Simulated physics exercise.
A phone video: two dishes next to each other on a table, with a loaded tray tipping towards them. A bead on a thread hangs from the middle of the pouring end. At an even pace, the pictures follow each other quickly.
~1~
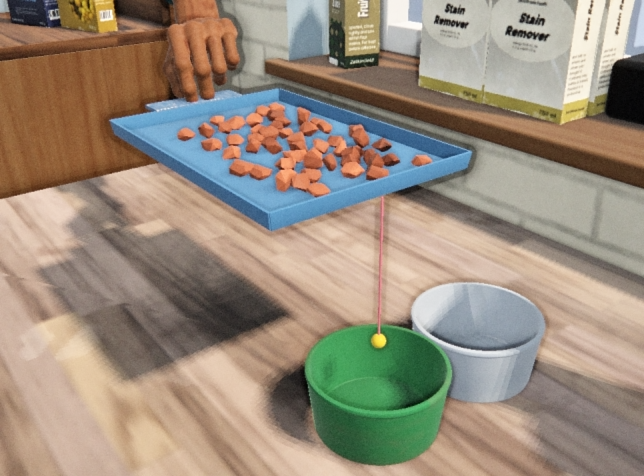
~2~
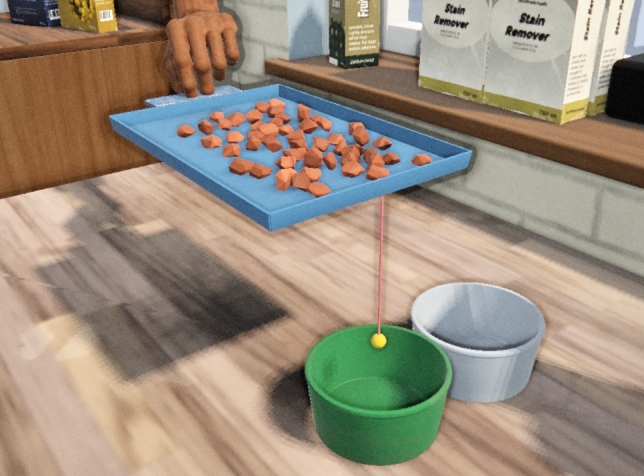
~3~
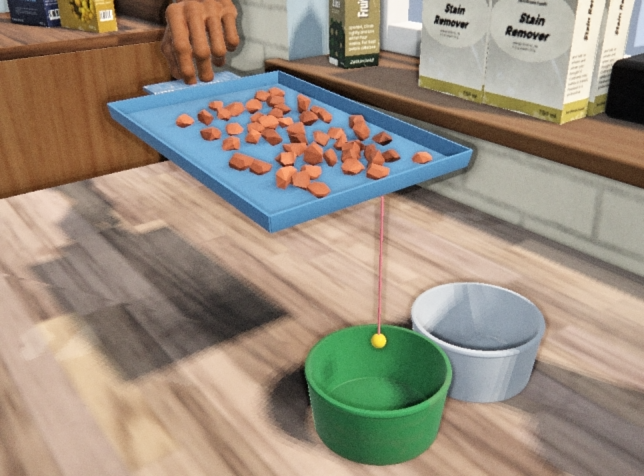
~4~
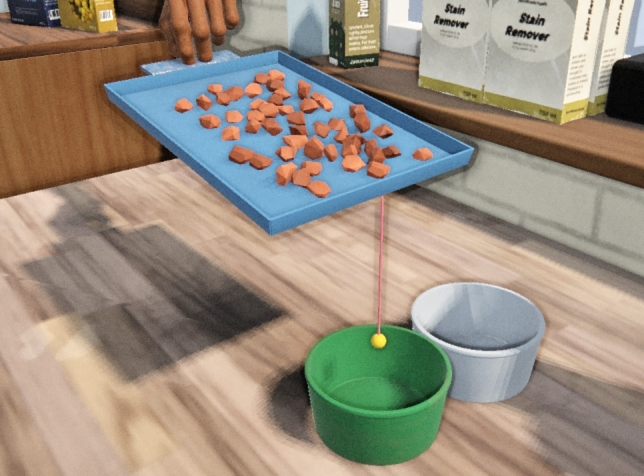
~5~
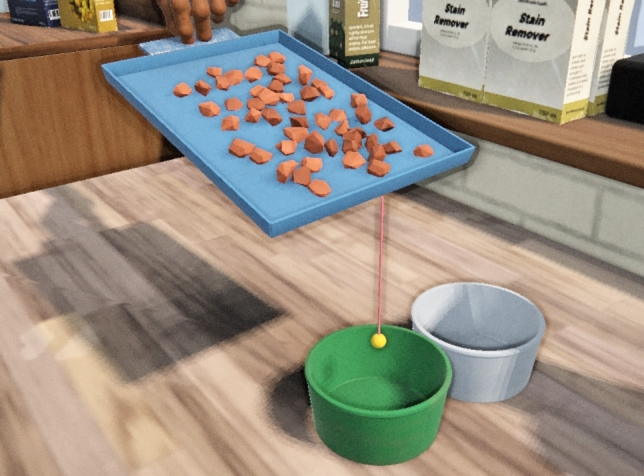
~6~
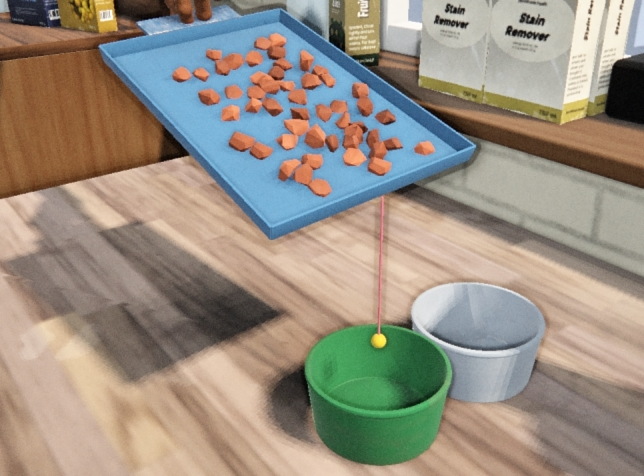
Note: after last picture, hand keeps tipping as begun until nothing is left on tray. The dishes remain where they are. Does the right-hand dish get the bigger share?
I'd say the left dish gets the lion's share of it.
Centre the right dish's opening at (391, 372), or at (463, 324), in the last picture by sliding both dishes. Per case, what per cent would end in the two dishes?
Result, in turn: 80 %, 60 %.
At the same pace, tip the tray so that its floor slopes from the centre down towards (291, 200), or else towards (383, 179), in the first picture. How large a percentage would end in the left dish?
Lab note: Try 1 = 20 %, try 2 = 20 %.
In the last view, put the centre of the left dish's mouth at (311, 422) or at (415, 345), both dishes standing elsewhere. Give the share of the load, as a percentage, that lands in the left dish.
60 %, 10 %.
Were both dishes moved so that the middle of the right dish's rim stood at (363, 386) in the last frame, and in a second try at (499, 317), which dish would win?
On the first go the right-side one comes out on top, and on the second go the left-side one.
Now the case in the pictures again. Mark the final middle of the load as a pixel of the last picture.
Roughly pixel (358, 454).
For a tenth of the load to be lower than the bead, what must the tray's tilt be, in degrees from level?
The angle is around 75°.
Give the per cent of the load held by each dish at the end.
Left dish: Roughly 40 per cent; right dish: Roughly 0 per cent.
Soon after the last picture, tray tipped steeply; nearly all on the tray; a stray few in the air.
A little later, tray tipped right over; about half on the tray; a small part in the left dish; about a quarter outside both; about a quarter in the air.
Later still, tray tipped past a quarter turn; about a third in the left dish; about two thirds outside both.
At rest, tray tipped past a quarter turn; about a third in the left dish; none in the right dish; about two thirds outside both.
